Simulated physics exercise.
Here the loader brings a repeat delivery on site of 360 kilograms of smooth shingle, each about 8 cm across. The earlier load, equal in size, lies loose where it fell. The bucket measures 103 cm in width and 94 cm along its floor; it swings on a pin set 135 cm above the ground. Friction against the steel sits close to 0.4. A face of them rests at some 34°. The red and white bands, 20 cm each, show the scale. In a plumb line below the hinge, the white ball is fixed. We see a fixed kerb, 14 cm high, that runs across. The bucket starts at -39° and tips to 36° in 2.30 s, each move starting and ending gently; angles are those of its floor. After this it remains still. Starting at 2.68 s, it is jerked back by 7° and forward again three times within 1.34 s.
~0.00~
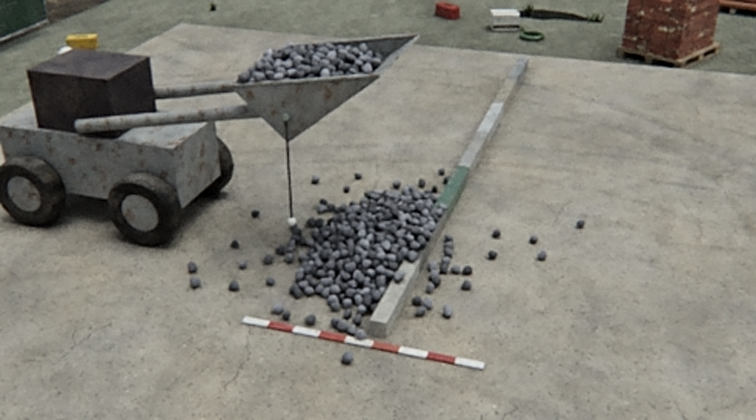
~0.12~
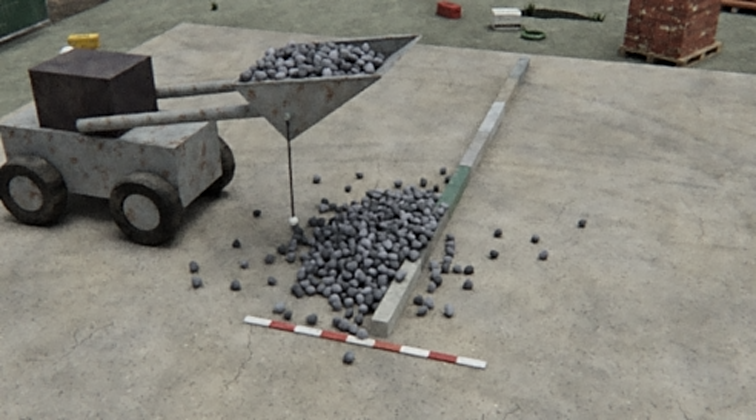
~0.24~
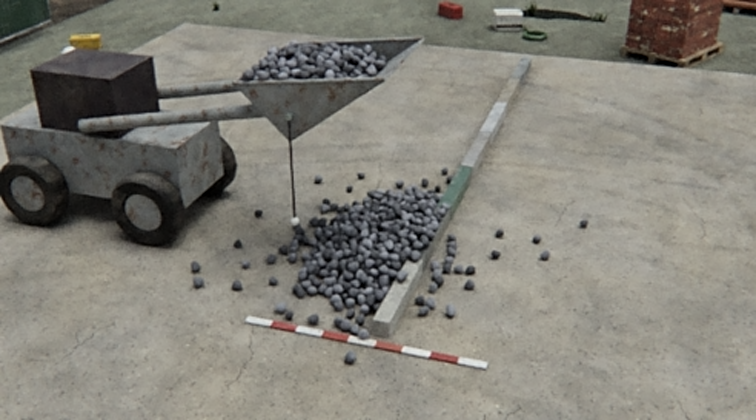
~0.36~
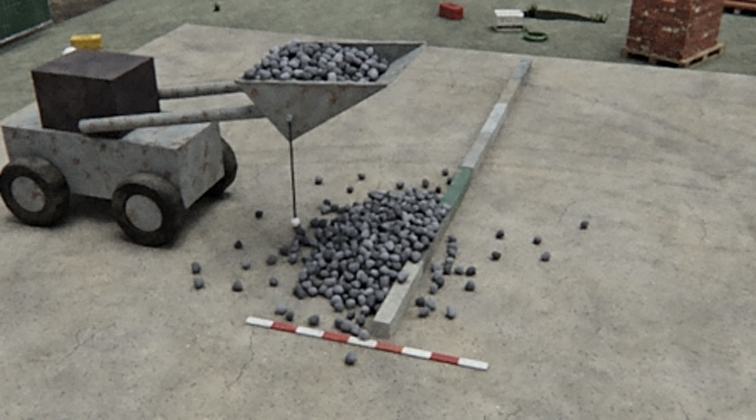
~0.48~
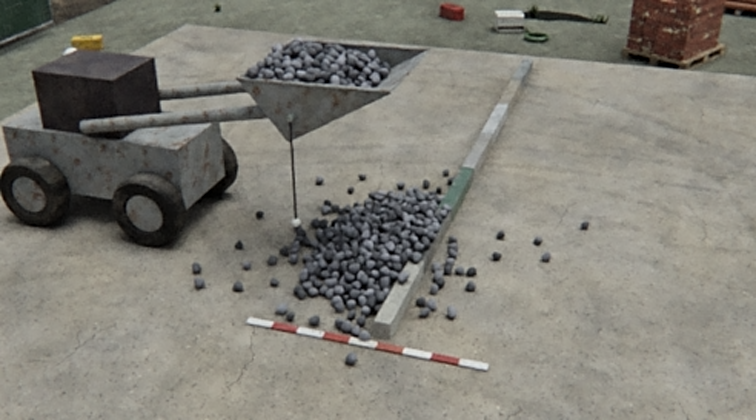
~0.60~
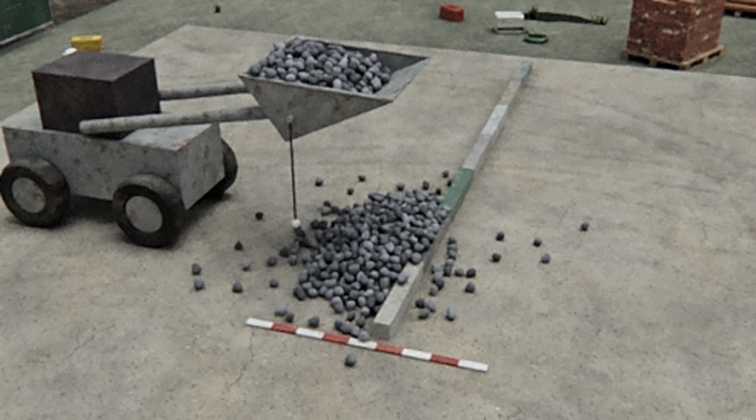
In this clip, a wheeled machine holds a bucket of grey stones above a loose pile lying against a long kerb; the bucket slowly tilts, its right lip lowering slightly, while its stones shift a little and the pile stays still.
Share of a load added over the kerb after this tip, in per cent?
Some 87 %.
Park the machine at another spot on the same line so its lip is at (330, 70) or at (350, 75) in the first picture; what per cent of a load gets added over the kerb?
35 %, then 55 %.
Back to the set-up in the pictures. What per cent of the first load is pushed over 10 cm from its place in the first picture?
5 per cent.
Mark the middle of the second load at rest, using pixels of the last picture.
They settle centred around (479, 258).
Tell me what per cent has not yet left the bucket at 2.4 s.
About 20 per cent.
After 1.7 s the floor is at 24°; in per cent of one load, 93 in the bucket, 103 on this side of the kerb, 4 over the kerb; the foremost stones are at (509, 260).
After 2.4 s the floor is at 36°; in per cent of one load, 19 in the bucket, 130 on this side of the kerb, 52 over the kerb; the foremost stones are at (549, 265).
After 4.5 s the floor is at 36°; in per cent of one load, 0 in the bucket, 109 on this side of the kerb, 91 over the kerb; the foremost stones are at (622, 287).
After 7.0 s the floor is at 36°; in per cent of one load, 0 in the bucket, 109 on this side of the kerb, 91 over the kerb; the foremost stones are at (622, 287). Net gain over the kerb, 87.
